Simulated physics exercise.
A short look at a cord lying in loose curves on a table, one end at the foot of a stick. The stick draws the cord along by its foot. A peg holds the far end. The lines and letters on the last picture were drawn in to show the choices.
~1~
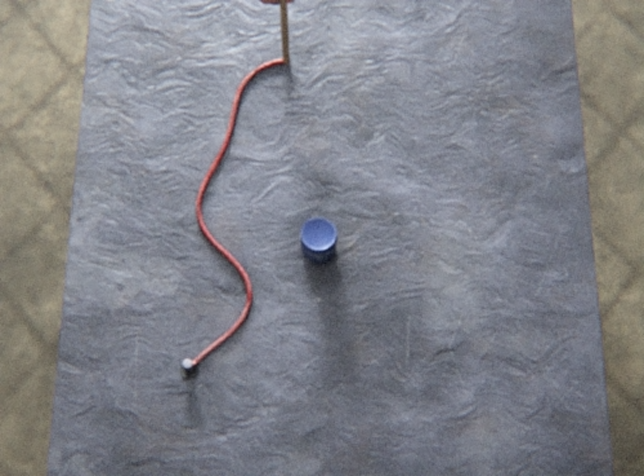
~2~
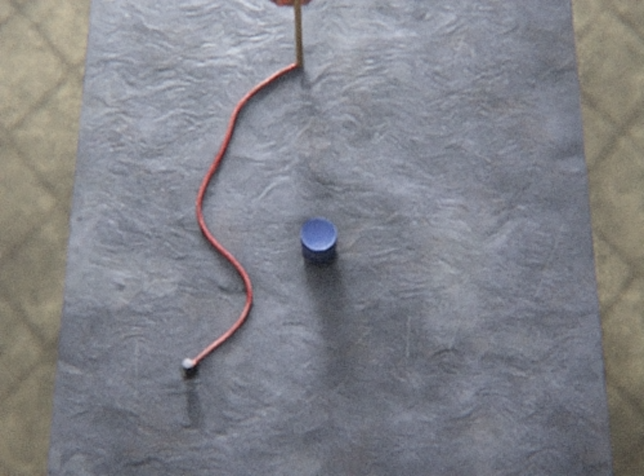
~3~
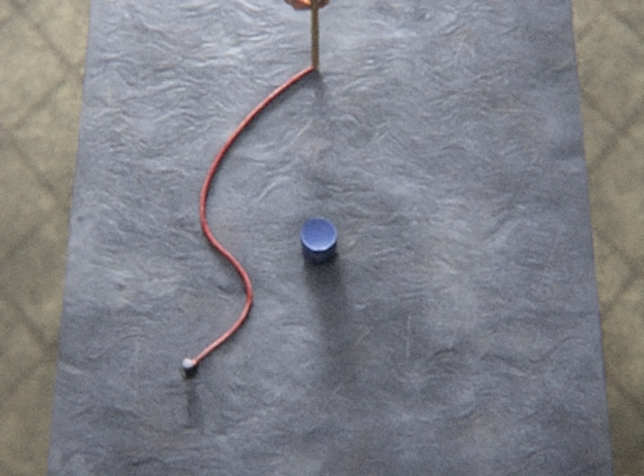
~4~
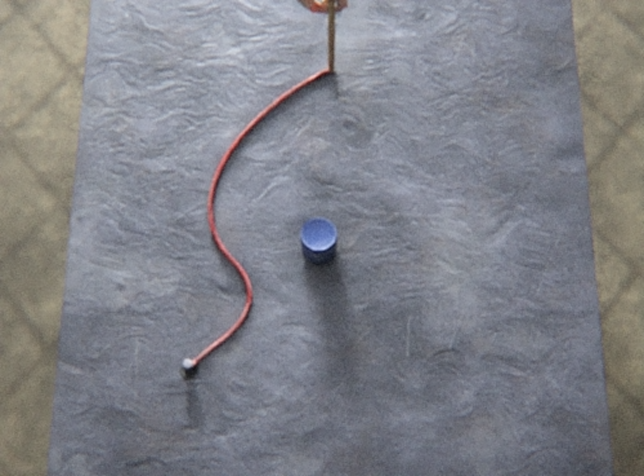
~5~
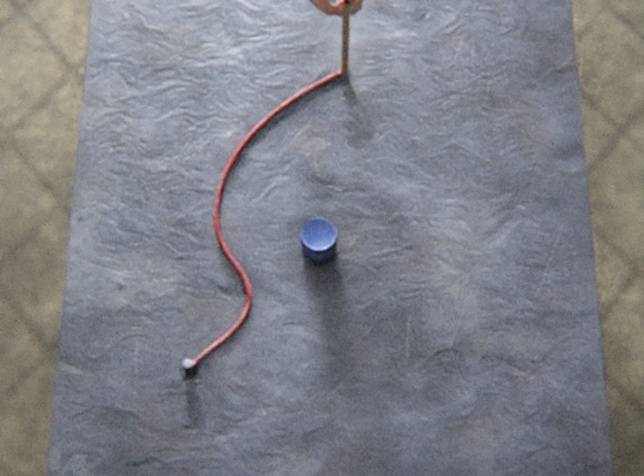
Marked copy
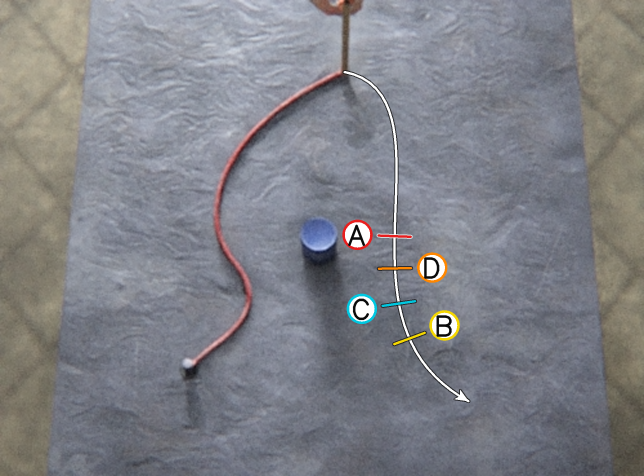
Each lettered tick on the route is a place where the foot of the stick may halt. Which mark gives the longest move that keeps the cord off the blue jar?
Stop at C.
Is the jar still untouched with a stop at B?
No.
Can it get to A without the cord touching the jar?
Yes.
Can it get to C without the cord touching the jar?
For that mark, yes.
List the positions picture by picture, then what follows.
Peg (189, 367); blue jar (319, 241), in the first picture.
Peg (189, 367); blue jar (319, 241), in the second picture.
Peg (189, 367); blue jar (319, 241), in the third picture.
Peg (189, 367); blue jar (319, 241), in the fourth picture.
Peg (189, 367); blue jar (319, 241), in the fifth picture.
On the marked copy, A at (395, 236); B at (409, 338); C at (399, 304); D at (395, 268); the route from (345, 72) via (395, 232) to (469, 401).
With C. Early on, foot of the stick (395, 136), middle of the cord (231, 200).
Further on, foot of the stick (395, 223), middle of the cord (231, 200).
At the end, foot of the stick (399, 304), middle of the cord (239, 204); nothing has been touched.
As for the rest, A is safe but short; B brings the cord against the jar; D is safe but short.
